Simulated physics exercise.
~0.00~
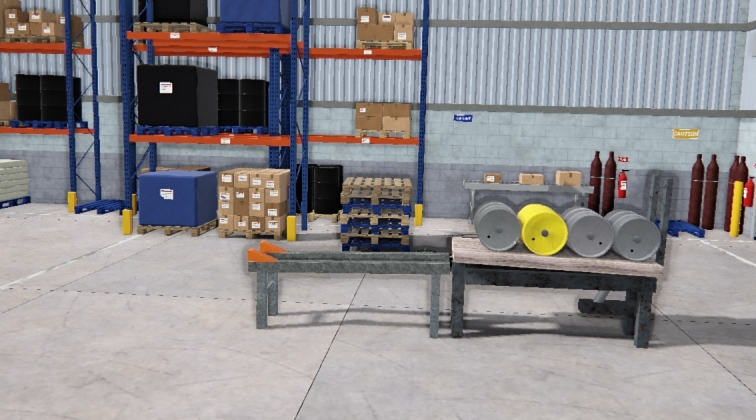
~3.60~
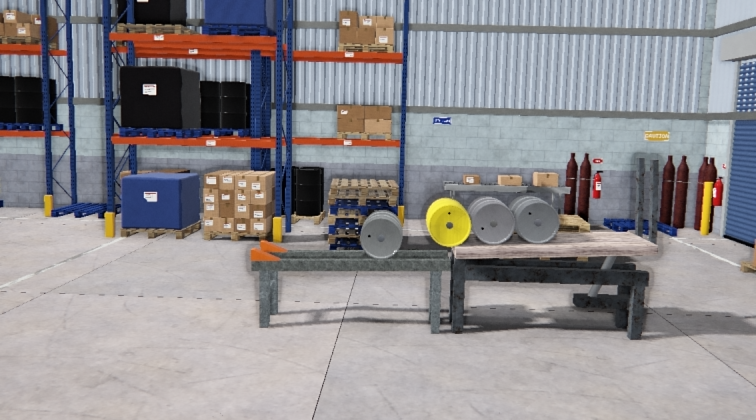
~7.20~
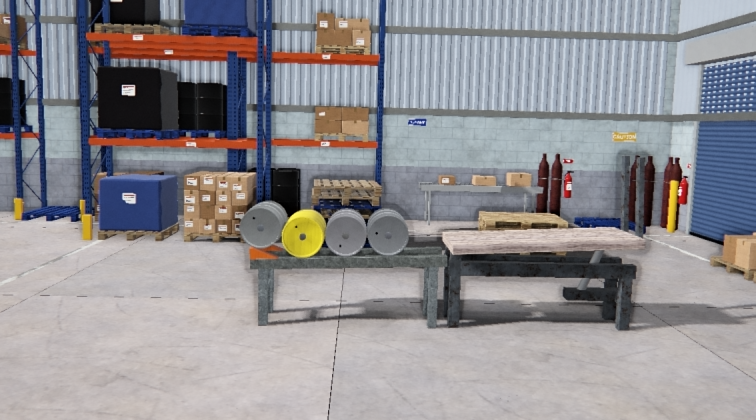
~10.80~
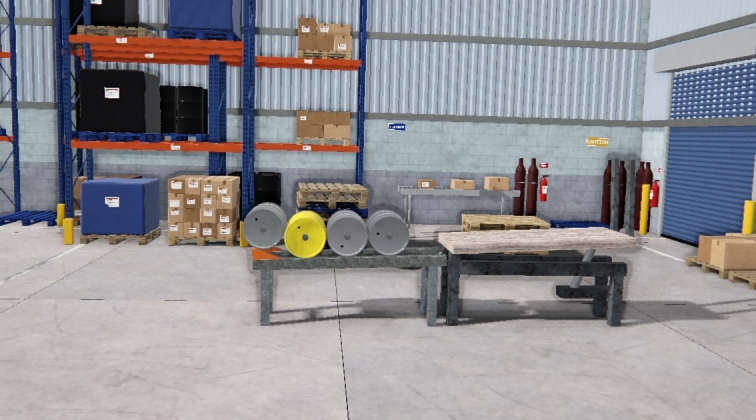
In this clip, four kegs, one yellow and three gray, lie on a raised deck in a warehouse, then roll left onto the adjoining lower rack. They gather by the orange stop at its left end, where the yellow keg rests second from the left, held back.
